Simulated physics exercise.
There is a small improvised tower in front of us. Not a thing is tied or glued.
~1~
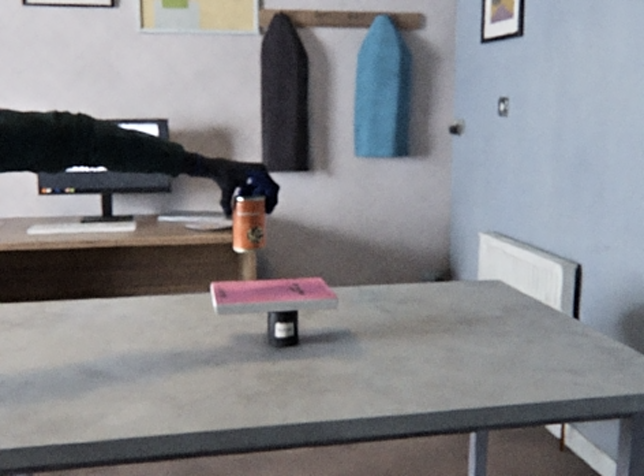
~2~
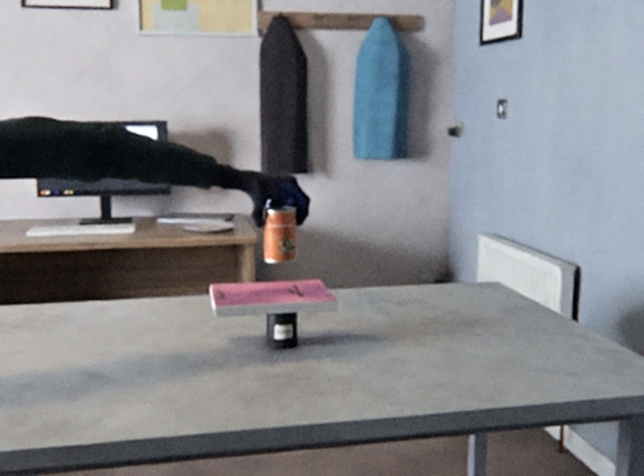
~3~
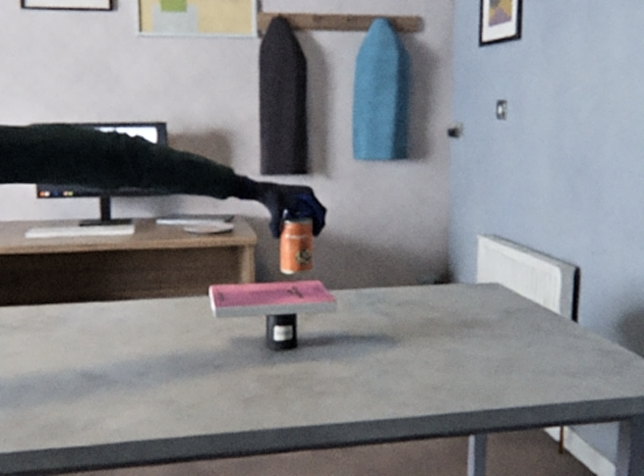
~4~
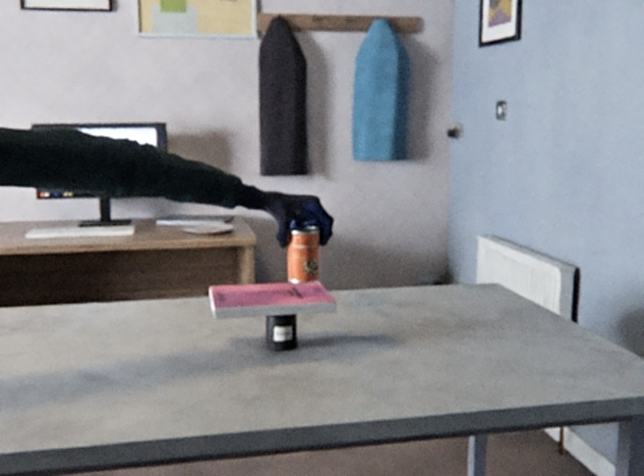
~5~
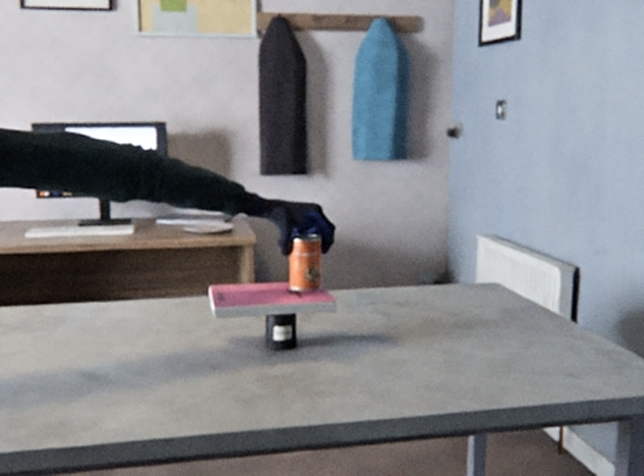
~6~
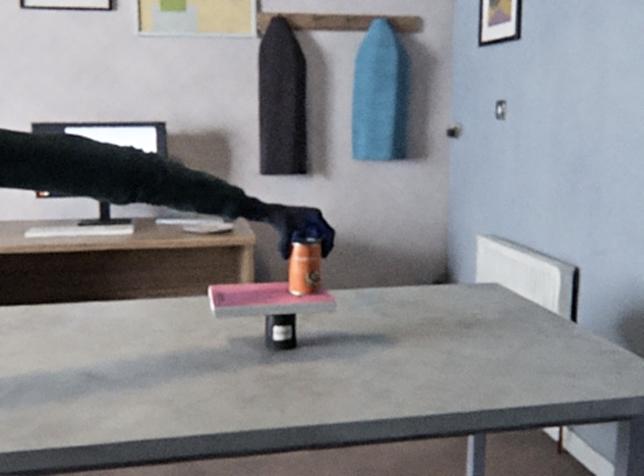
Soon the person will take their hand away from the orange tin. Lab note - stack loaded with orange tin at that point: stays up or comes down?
Sure enough, it lasts just fine.
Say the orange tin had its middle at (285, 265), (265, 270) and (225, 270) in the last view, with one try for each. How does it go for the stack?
The first time it stays standing, the second time it stays standing, and the third time it collapses.
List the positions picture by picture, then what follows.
Still above its spot; orange tin (249, 223); black jar (283, 321), in the first picture.
Still above its spot; orange tin (280, 234); black jar (282, 323), in the second picture.
Still above its spot; orange tin (297, 245); black jar (282, 324), in the third picture.
Still above its spot; orange tin (304, 255); black jar (281, 325), in the fourth picture.
Still above its spot; orange tin (306, 262); black jar (281, 324), in the fifth picture.
In place under the hand; orange tin (305, 267); black jar (281, 324), in the sixth picture.
Then, 0.30 s past the last view, nothing moves.
Then, 0.70 s past the last view, orange tin resting near (305, 267).
Finally, all 3 still in place. Final places as the last picture's camera would see them, orange tin near (305, 267). The stack holds.
